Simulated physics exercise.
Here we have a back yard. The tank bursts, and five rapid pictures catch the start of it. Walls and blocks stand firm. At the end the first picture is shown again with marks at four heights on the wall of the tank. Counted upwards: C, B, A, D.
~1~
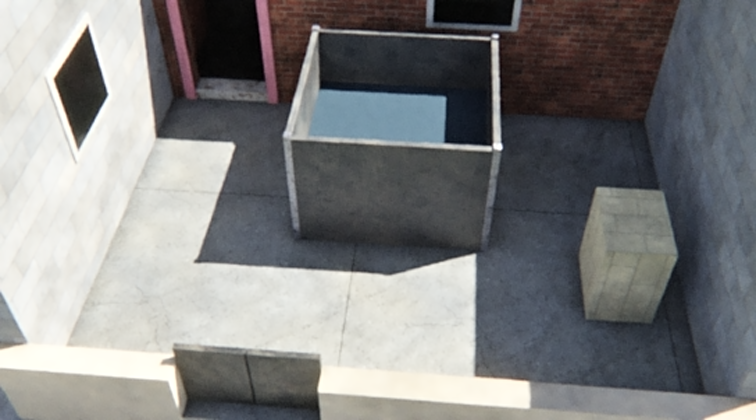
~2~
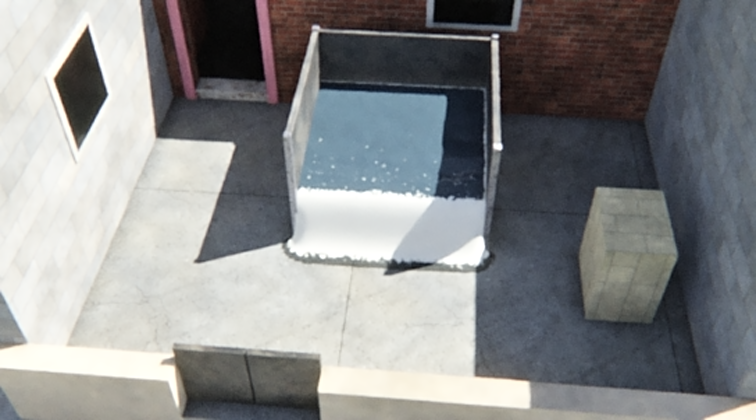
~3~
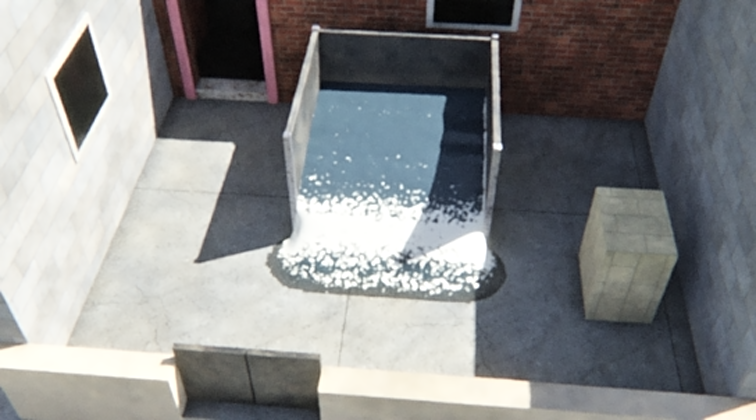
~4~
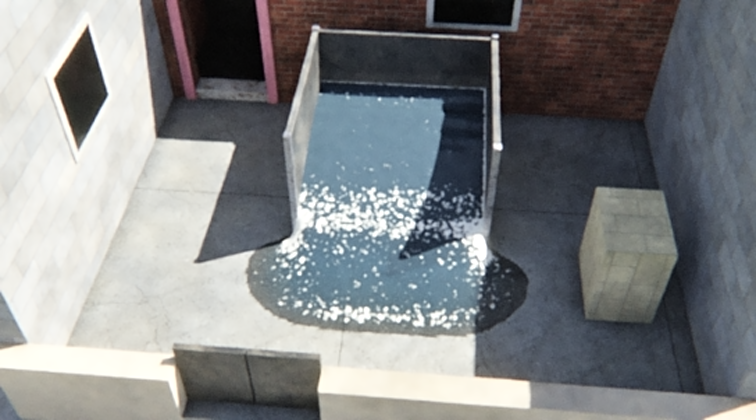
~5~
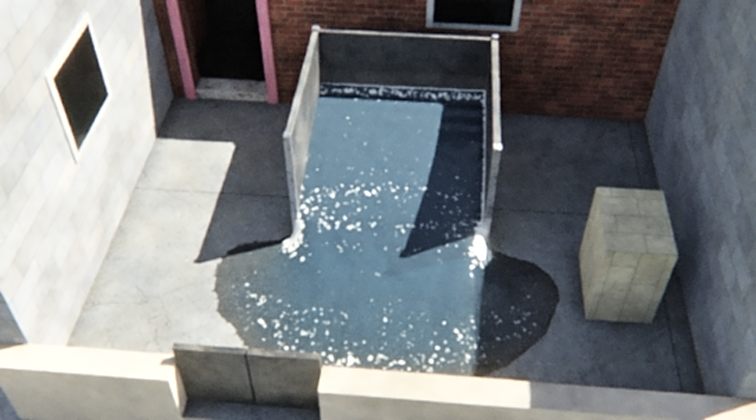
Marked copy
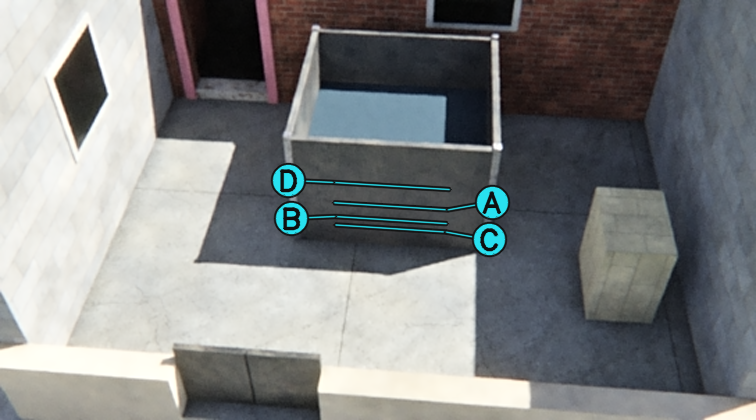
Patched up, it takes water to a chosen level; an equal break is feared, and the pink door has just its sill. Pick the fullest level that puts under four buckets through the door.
I would pick level A.
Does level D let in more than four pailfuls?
Yes, it does.
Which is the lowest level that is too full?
D it is.
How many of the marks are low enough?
Three.
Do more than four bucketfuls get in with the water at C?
No, not at all.
On the marked copy, A at (390, 206); B at (390, 220); C at (390, 228); D at (391, 185); from the bottom up C, B, A, D.
For level A, a bucket or two gets in.
For level B, nothing gets over.
For level C, nothing gets over.
For level D, about 10 bucketfuls get in.
